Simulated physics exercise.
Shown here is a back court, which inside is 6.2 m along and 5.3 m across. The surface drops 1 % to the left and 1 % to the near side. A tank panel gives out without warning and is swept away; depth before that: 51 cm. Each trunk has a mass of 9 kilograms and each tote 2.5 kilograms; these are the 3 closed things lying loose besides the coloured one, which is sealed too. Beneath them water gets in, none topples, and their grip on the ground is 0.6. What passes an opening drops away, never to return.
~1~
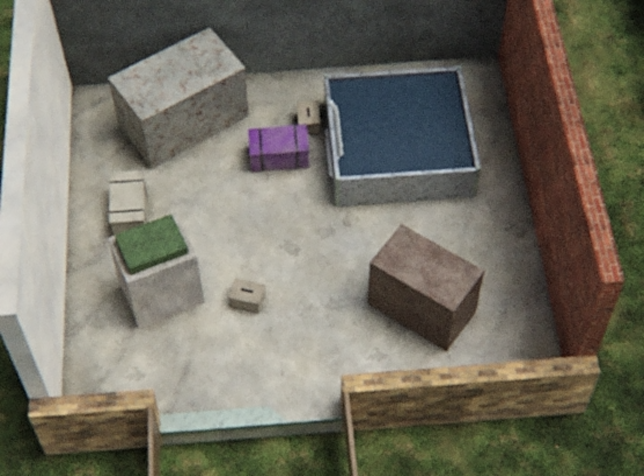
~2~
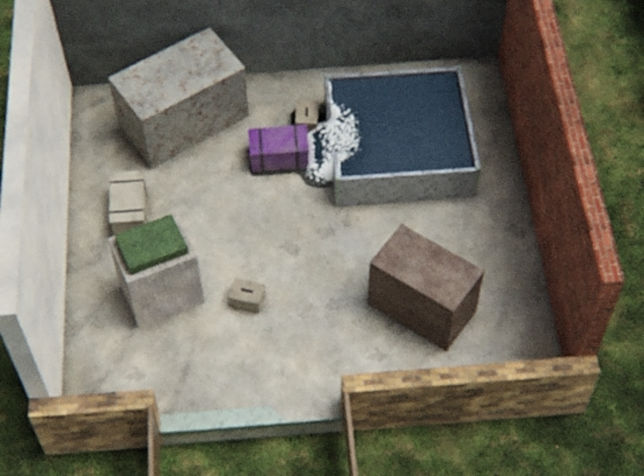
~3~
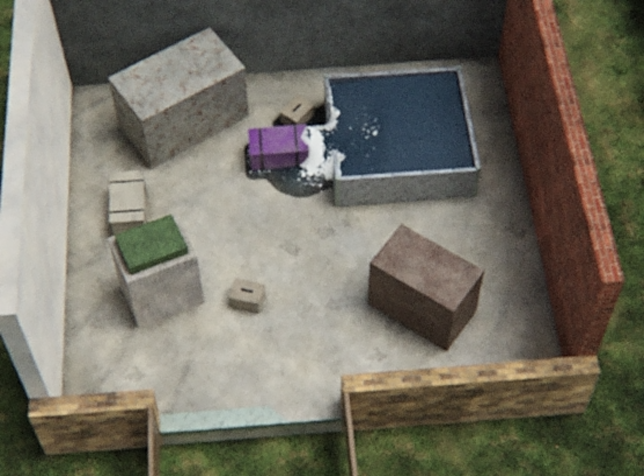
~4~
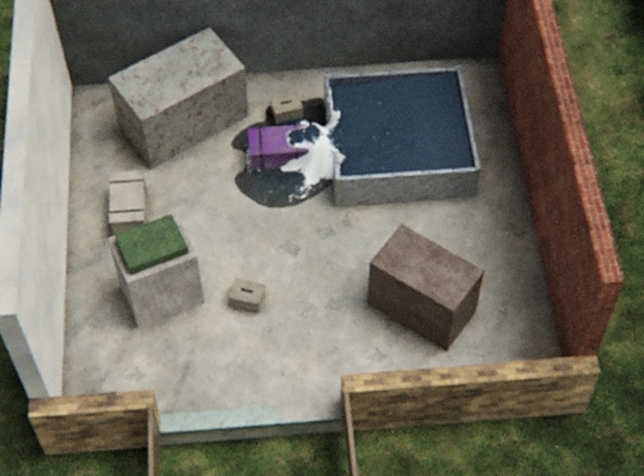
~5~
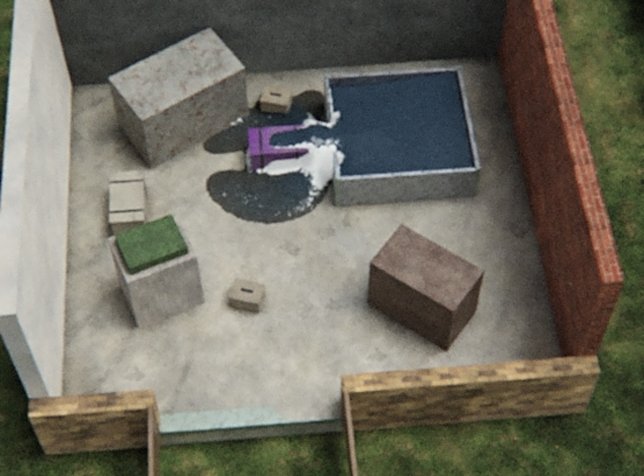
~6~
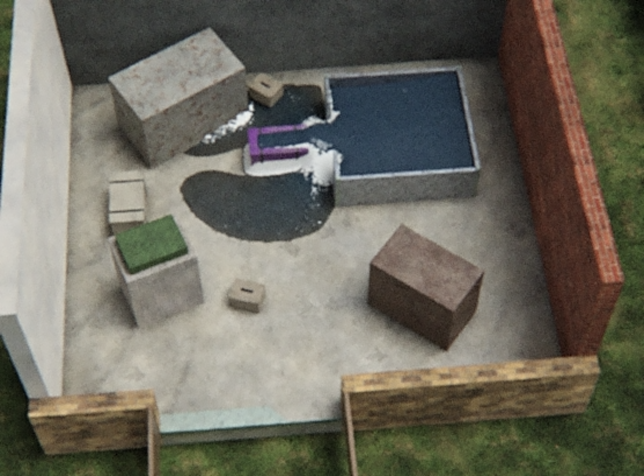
In a walled back court, a raised tank of dark water stands beside a purple trunk and a small box when water bursts from its left side. White foam surges against and over the trunk, which stays put, while the small box behind shifts left and a dark pool spreads across the floor.
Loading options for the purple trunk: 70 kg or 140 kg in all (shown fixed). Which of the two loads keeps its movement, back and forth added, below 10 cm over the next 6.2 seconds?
Only the higher one.
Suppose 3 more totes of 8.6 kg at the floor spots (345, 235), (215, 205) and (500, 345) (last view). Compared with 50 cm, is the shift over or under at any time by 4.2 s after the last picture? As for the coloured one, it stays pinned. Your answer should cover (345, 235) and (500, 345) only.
One after the other: Does not reach it, then does not reach it.
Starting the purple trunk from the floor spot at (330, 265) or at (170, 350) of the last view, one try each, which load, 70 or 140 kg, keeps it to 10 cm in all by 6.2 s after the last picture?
First spot: Light mass works; second spot: Light mass works.
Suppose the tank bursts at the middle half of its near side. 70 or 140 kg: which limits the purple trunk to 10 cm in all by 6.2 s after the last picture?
Result: Lesser mass sufficient.
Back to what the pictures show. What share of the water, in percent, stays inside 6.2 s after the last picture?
About 86 per cent.
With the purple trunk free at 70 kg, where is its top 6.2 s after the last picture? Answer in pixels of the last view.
About (209, 165).
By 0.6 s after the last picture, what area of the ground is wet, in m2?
Wet area: Approx. 12 m2.
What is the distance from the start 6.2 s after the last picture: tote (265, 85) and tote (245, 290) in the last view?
250 cm, washed out.
Then, 0.6 s after the last picture the purple trunk would be 57 cm from its start with 70 kg and 0 cm from its start with 140 kg; 10 cm of water round it then.
Then, 2.3 s after the last picture the purple trunk would be 101 cm from its start with 70 kg and 0 cm from its start with 140 kg; 8 cm of water round it then.
Then, 4.2 s after the last picture the purple trunk would be 101 cm from its start with 70 kg and 0 cm from its start with 140 kg; 6 cm of water round it then.
Then, 6.2 s after the last picture the purple trunk would be 101 cm from its start with 70 kg and 0 cm from its start with 140 kg; 6 cm of water round it then.
